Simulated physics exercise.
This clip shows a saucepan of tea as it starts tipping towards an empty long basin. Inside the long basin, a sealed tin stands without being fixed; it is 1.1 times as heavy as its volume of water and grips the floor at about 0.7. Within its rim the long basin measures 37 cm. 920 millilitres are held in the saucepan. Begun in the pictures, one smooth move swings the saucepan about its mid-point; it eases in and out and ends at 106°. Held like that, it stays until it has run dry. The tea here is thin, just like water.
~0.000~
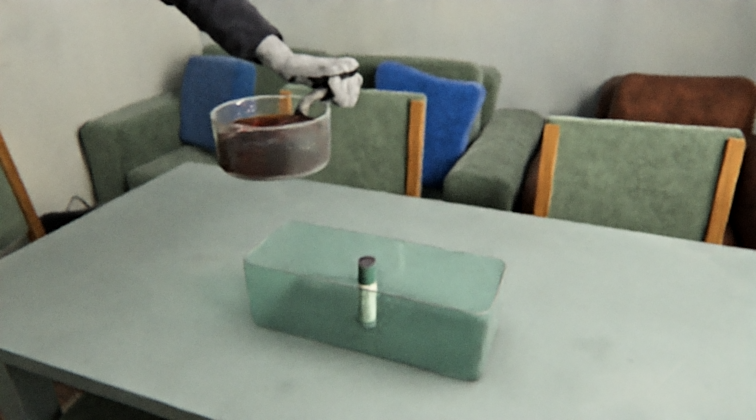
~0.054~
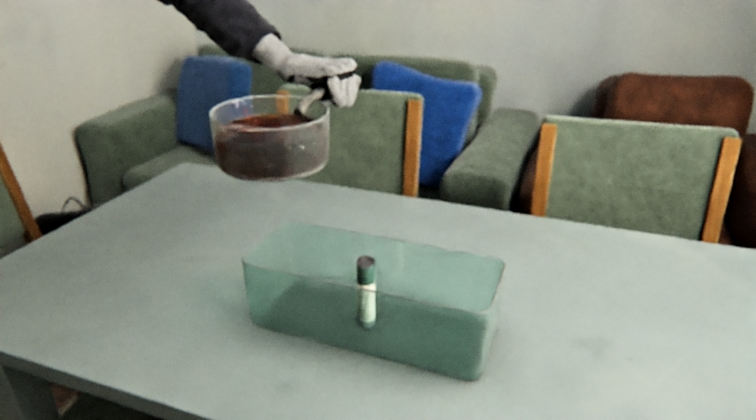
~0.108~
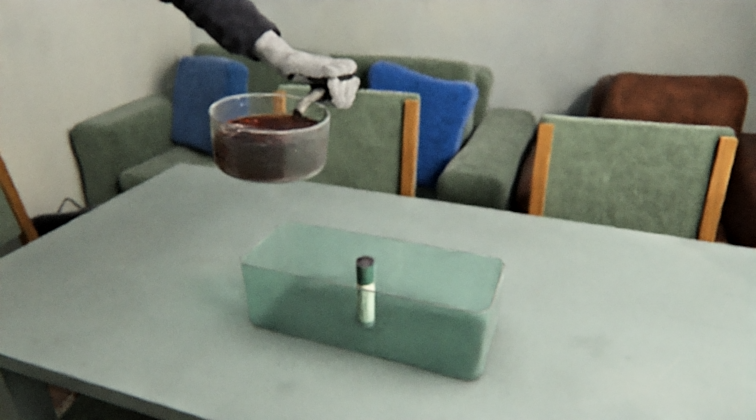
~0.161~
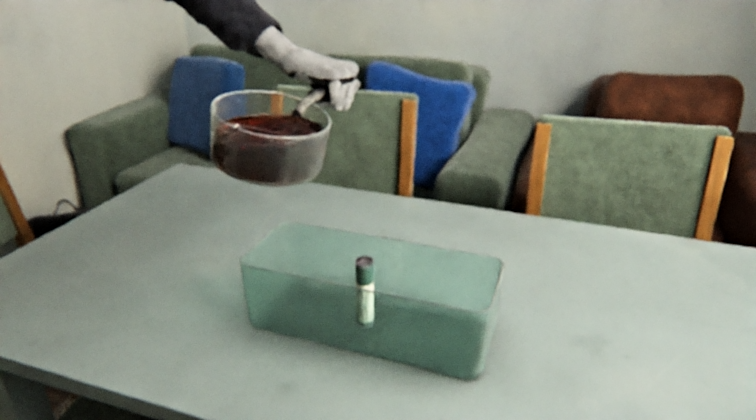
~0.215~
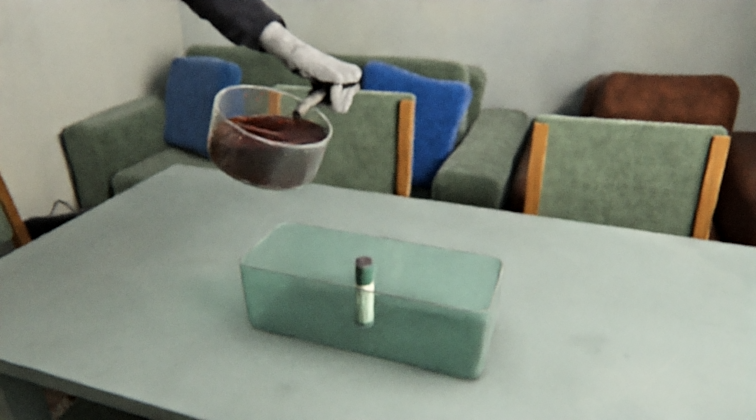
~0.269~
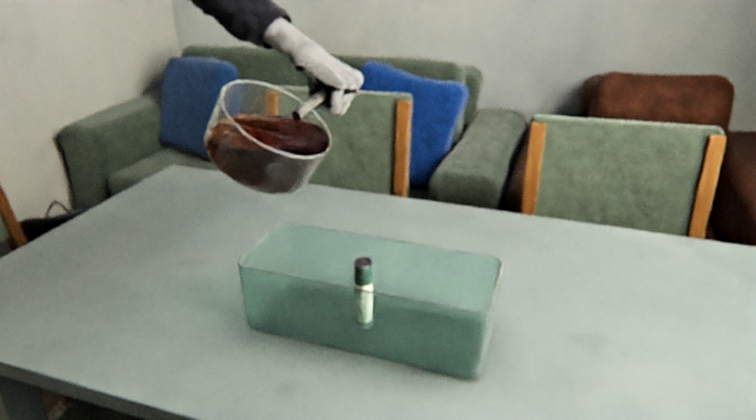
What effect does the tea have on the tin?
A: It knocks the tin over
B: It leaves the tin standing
A.
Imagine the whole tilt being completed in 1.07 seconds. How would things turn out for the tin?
Well, the tin simply holds firm.
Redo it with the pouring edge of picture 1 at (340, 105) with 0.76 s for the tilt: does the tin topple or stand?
After that, the tin stays vertical.
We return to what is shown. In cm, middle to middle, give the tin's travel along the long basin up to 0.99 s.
I'd put it at around 7 centimetres.
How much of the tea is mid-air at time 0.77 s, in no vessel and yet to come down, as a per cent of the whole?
Around 8 percent of it is airborne.
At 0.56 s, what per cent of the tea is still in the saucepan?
28 %.
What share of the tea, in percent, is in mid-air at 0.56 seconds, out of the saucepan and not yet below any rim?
Around 50 percent.
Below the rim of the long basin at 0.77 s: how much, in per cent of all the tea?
Near 86 in a hundred.
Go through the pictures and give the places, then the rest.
In the first picture, tilt 0°; pouring edge (323, 118); surface from (228, 123) to (324, 134); the long basin's rim runs from (265, 240) to (499, 288); the tin's top is at (367, 264).
In the second picture, tilt 1°; pouring edge (323, 120); surface from (227, 122) to (323, 135).
In the third picture, tilt 6°; pouring edge (323, 124); surface from (226, 122) to (322, 136).
In the fourth picture, tilt 12°; pouring edge (325, 132); surface from (225, 122) to (323, 138).
In the fifth picture, tilt 21°; pouring edge (325, 142); surface from (223, 121) to (325, 139).
In the sixth picture, tilt 32°; pouring edge (324, 153); surface from (219, 119) to (322, 144); 1 per cent is over the edge.
By 0.56 s the tilt is 92° and 27 per cent is still to pour; the tin stands where it began.
By 0.77 s the tilt is 106° and 6 per cent is still to pour; the tin stands 2 cm from where it began.
By 0.99 s the tilt is 106° and 0 per cent is still to pour; the tin leans 57°.
By 1.23 s the tilt is 106° and 0 per cent is still to pour; the tin lies on its side.
At rest the tin lies on its side.
